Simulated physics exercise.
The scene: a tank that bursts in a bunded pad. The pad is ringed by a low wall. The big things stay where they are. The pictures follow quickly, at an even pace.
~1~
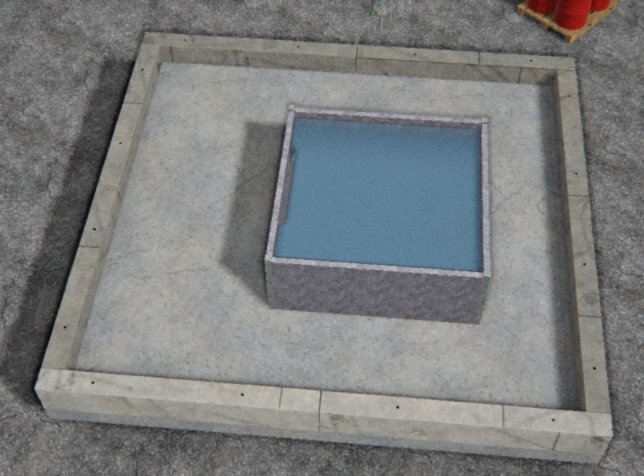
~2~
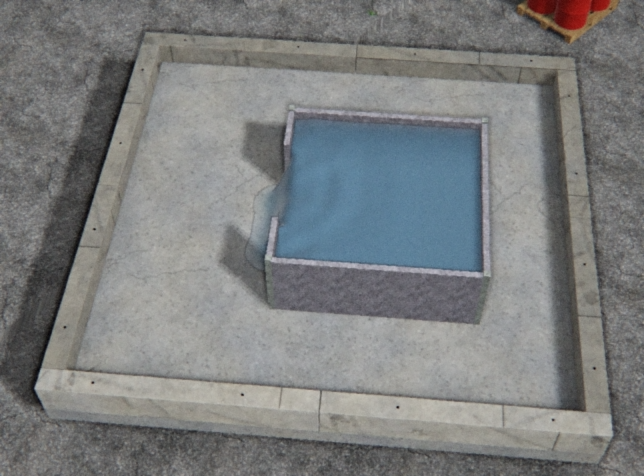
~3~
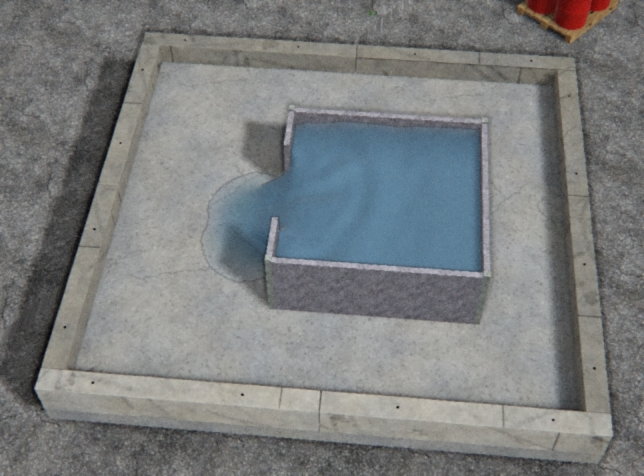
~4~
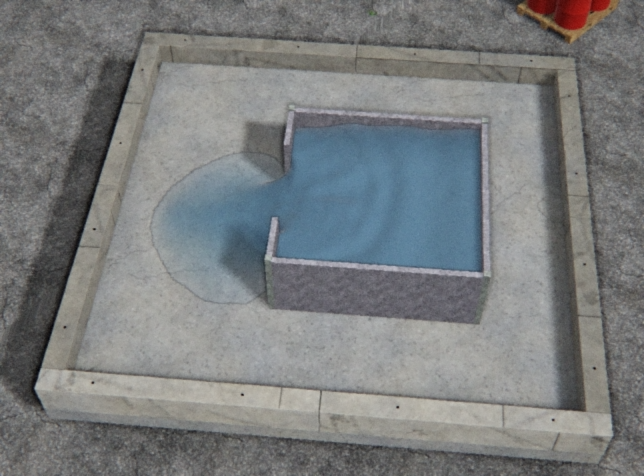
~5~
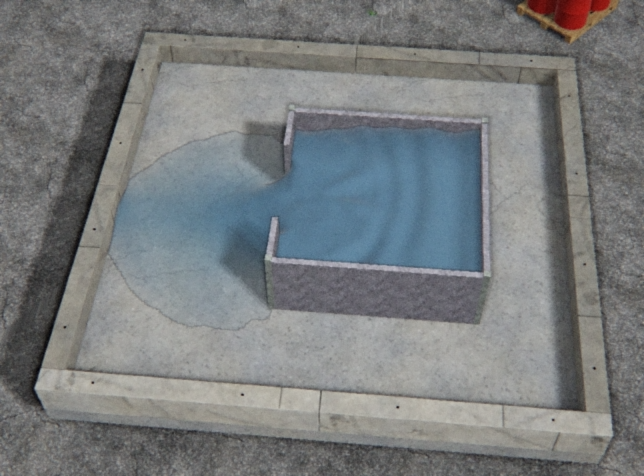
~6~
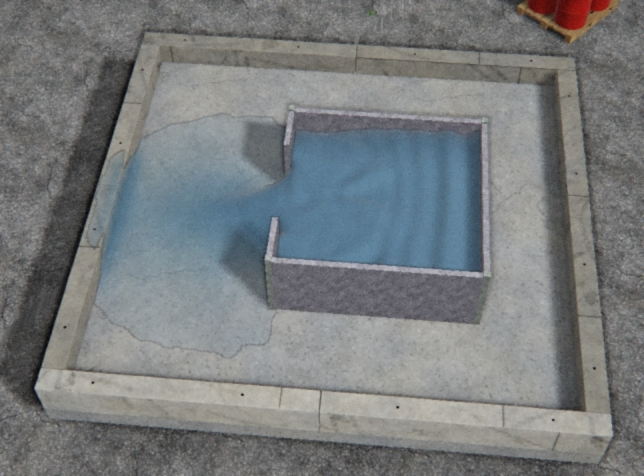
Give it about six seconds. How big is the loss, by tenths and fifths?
It loses under a tenth.
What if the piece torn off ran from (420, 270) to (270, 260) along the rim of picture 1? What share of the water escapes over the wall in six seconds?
About 18 per cent.
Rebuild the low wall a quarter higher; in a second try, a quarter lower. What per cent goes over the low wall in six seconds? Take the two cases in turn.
Near 2 and 16 in a hundred.
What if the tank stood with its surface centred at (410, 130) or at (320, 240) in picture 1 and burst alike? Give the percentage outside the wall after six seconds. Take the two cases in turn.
About 6 and 12 per cent.
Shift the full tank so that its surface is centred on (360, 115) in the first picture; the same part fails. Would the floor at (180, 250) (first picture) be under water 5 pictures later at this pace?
Answer: Under water.
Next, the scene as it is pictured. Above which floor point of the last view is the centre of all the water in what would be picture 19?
Near (288, 223).
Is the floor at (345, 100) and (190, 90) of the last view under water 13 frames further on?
As listed: Awash, covered.
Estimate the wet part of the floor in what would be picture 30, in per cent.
Some 90 per cent.
A moment on, water covers 30 % of the floor; the low wall has let 0 % over.
Next, water covers 35 % of the floor; the low wall has let 1 % over.
Then, water covers 45 % of the floor; the low wall has let 6 % over.
Later, water covers 75 % of the floor; the low wall has let 8 % over.
In the end, water covers 80 % of the floor; the low wall has let 8 % over.
